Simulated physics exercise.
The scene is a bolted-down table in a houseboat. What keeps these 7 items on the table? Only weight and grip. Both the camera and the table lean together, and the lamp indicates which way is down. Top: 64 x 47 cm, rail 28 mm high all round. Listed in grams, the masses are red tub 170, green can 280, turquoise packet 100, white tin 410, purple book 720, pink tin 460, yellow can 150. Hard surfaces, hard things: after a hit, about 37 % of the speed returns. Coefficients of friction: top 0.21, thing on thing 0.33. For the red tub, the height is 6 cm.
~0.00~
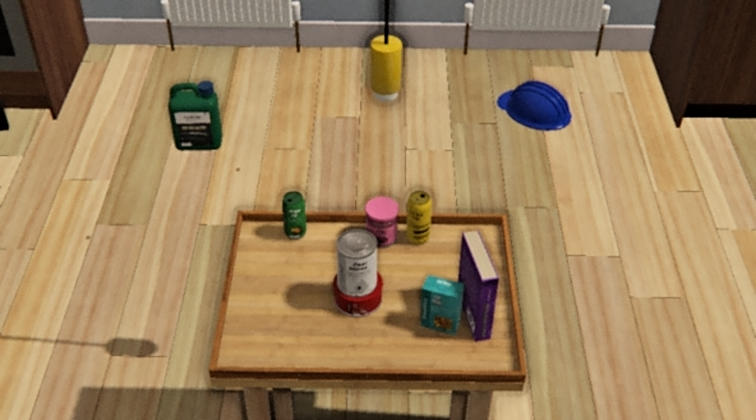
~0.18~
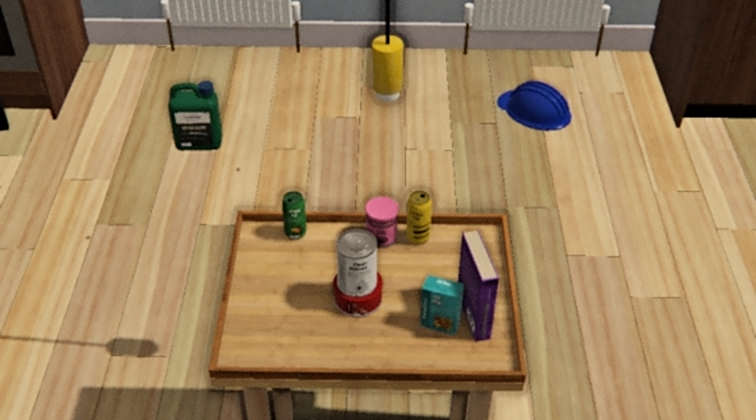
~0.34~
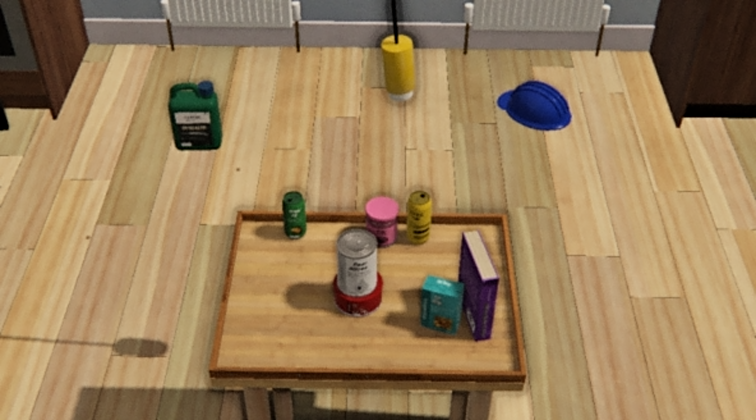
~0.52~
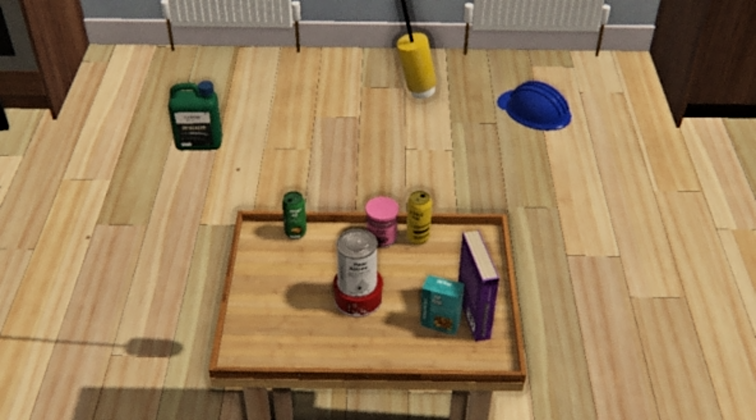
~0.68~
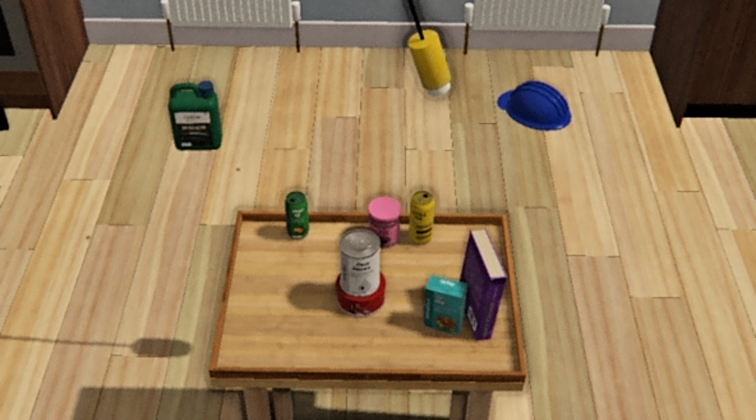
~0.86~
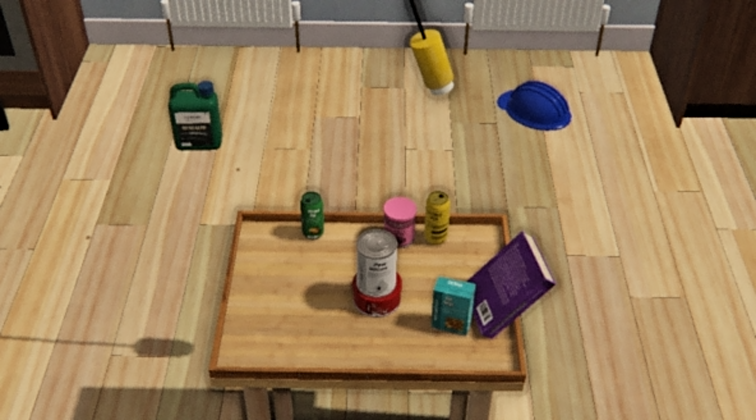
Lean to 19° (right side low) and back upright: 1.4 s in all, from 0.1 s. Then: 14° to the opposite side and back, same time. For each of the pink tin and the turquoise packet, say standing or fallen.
Pink tin: Standing, turquoise packet: Standing.
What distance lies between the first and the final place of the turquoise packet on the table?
Around 8 centimetres.
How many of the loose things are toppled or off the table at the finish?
The tally is 1.
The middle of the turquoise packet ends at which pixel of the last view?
About (478, 310).
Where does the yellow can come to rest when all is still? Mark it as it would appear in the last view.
My guess is roughly (478, 219).
After 1.06 s, floor tilted 13°, right side down; purple book now off the table; pink tin slid 12 cm near (434, 223); turquoise packet slid 7 cm near (473, 307).
After 1.16 s, floor tilted 9°, right side down; pink tin slid 17 cm near (454, 224); turquoise packet slid 10 cm near (487, 307); yellow can slid 17 cm.
After 1.36 s, floor tilted 2°, right side down; pink tin slid 20 cm near (464, 223); turquoise packet slid 12 cm near (496, 309); yellow can slid 18 cm.
After 2.06 s, floor tilted 13°, left side down; pink tin slid 20 cm near (463, 224); turquoise packet slid 12 cm near (496, 311); yellow can slid 18 cm.
At rest (3.4 s), off the table and tipped over, purple book; not toppled but over 5 cm from the start, red tub, green can, turquoise packet, white tin, pink tin and yellow can. Seen from the same camera at the end, pink tin near (449, 223), turquoise packet near (478, 310).
